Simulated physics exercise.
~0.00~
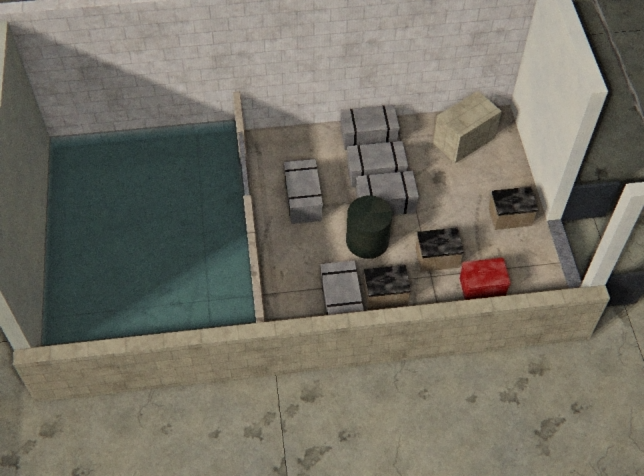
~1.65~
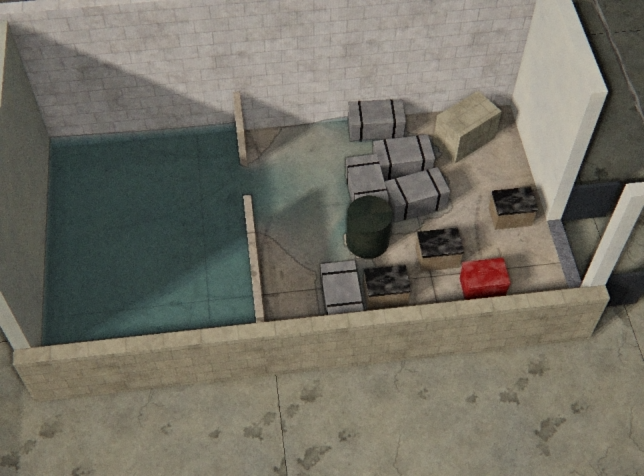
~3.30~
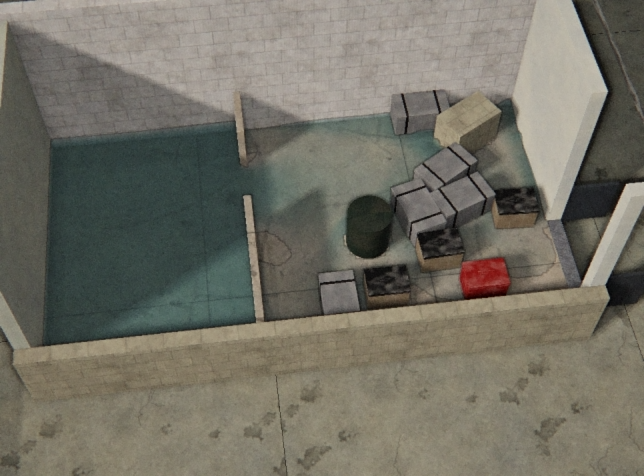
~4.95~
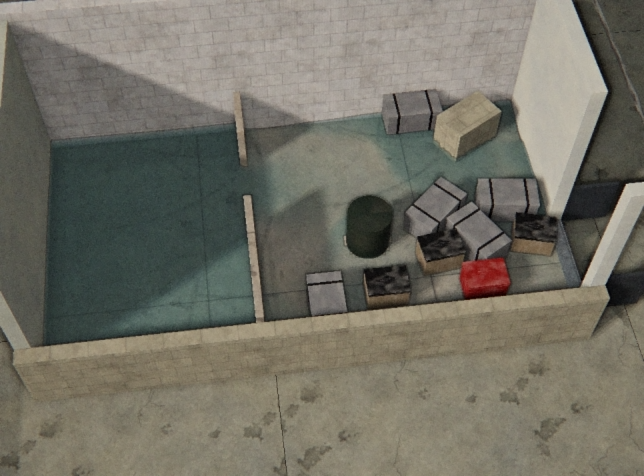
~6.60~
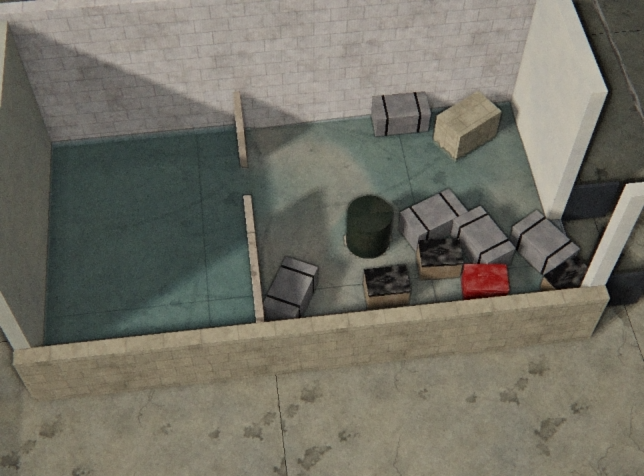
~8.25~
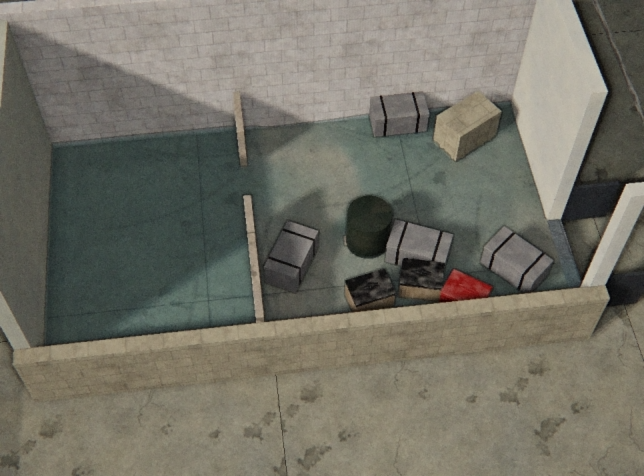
Water burst through a gap in the partition and spread across the room, sweeping the grey strapped boxes rightward into the dark-topped ones, until a couple went out of the opening at the right and the red chest had slid only a little.
